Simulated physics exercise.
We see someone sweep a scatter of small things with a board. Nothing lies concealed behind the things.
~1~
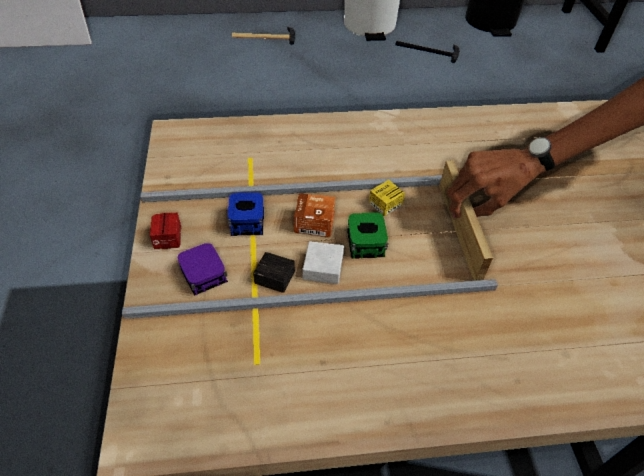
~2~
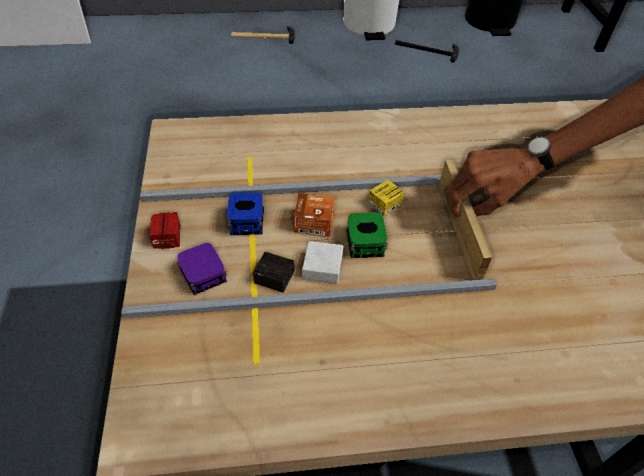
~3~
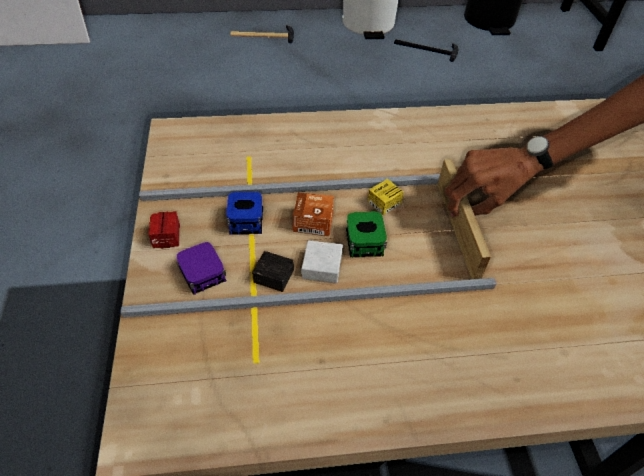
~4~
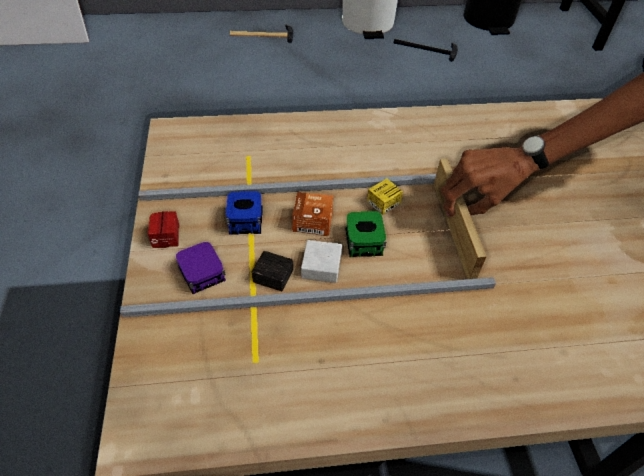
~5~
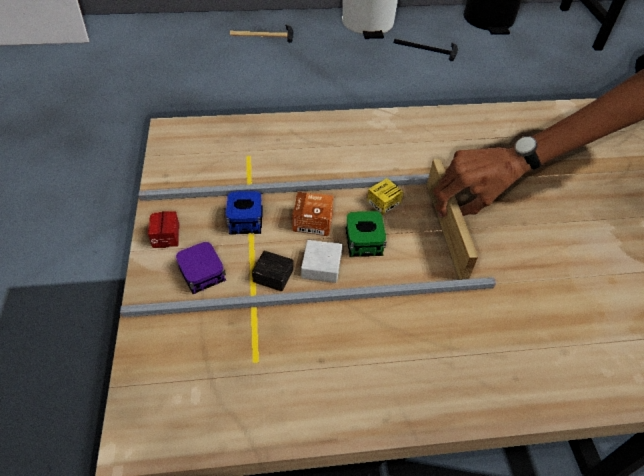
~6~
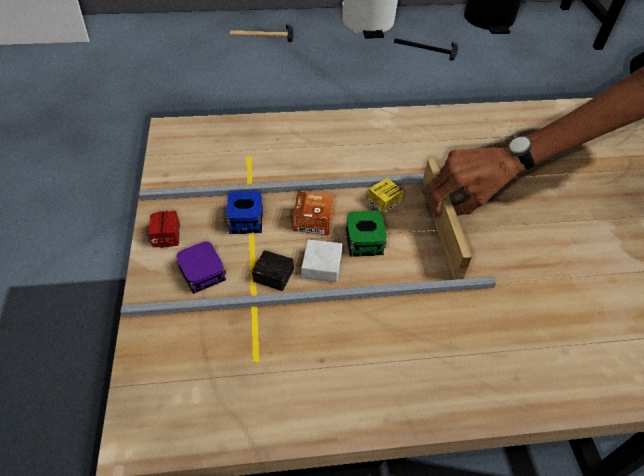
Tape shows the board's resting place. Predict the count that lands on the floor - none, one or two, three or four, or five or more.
Lost: Not one.
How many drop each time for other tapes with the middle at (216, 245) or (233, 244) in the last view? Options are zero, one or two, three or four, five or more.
In order: One to two, then one to two.
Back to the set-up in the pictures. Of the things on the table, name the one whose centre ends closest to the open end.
That's the red box, it ends up nearest.
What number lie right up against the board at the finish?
It's touching 2 at the end.
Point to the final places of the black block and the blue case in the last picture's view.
(169, 284) and (173, 218), approximately.
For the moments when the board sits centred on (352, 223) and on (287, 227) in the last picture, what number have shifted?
The first count is 5, and then it's 7.
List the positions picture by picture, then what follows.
In the first picture, red box (166, 231); purple case (202, 269); blue case (247, 214); board (463, 218); tape (253, 245).
In the second picture, purple case (202, 268); white block (323, 262).
In the third picture, blue case (245, 213); green case (366, 235).
In the fourth picture, red box (164, 230); yellow box (385, 196).
In the fifth picture, purple case (201, 267); orange box (313, 213).
In the sixth picture, red box (165, 229); purple case (201, 267); blue case (245, 212); board (444, 217); tape (252, 243).
A little later, none off yet; red box at rest near (165, 229); purple case at rest near (201, 267); blue case at rest near (245, 212).
Next, none off yet; red box at rest near (165, 229); purple case moving near (193, 263); blue case shifted a little near (227, 212).
When it is over, the number that fall off is zero.
